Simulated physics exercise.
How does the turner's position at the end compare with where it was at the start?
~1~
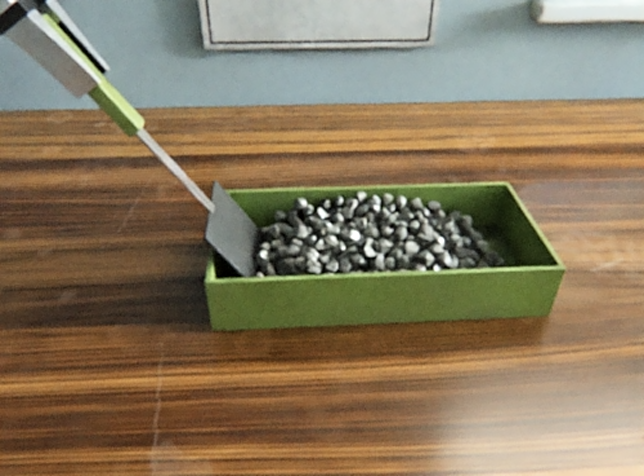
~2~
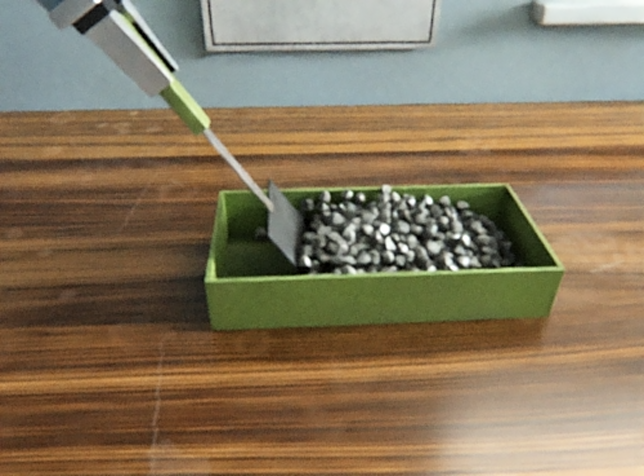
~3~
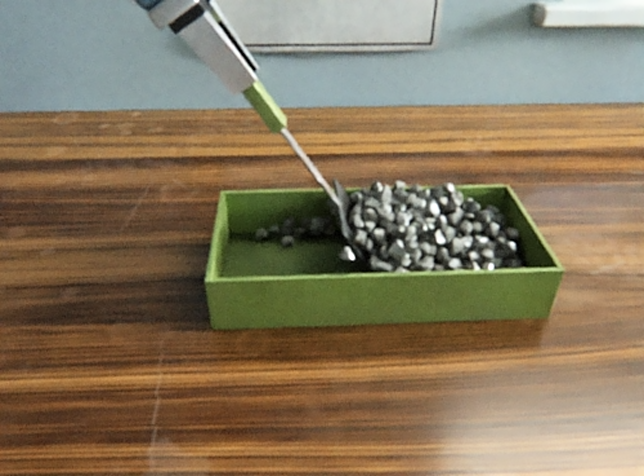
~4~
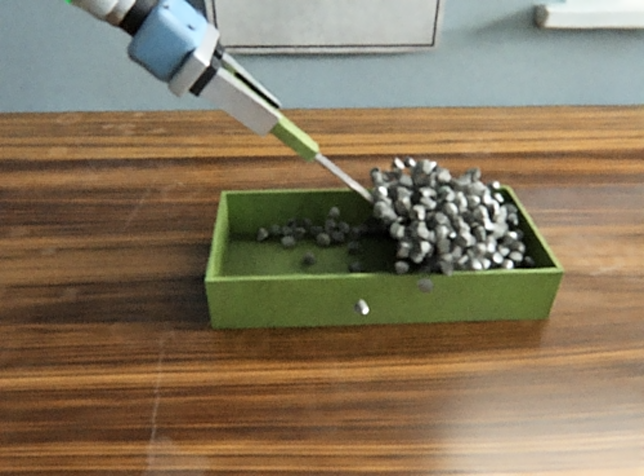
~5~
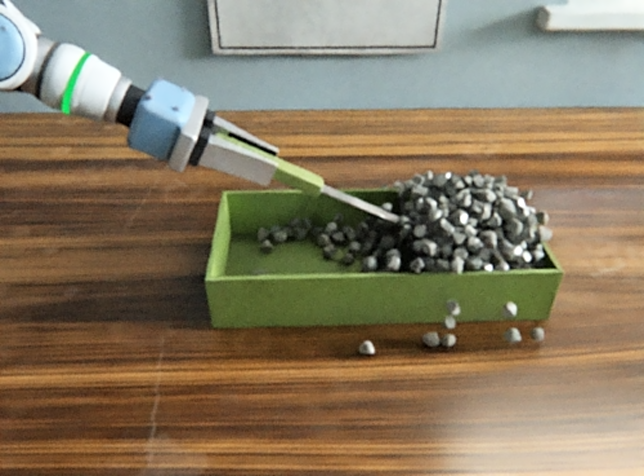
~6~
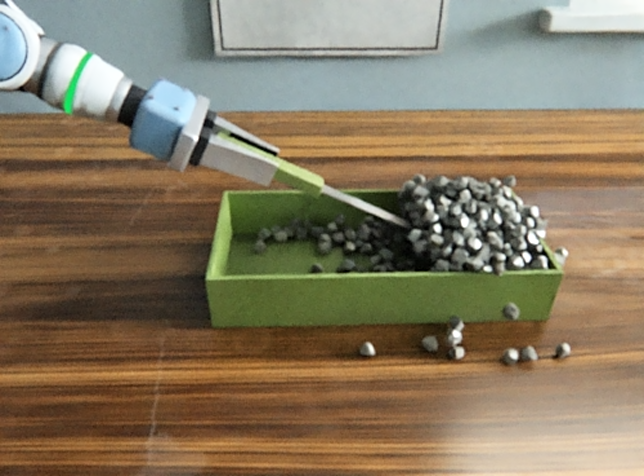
It starts at the left end of the green tin, beside the pebbles, and ends farther right and lower, with its blade hidden in the heap towards the tin's right end.
On a wooden table, a robot arm's turner pushes grey pebbles rightward through a green tin, heaping them and spilling some outside.
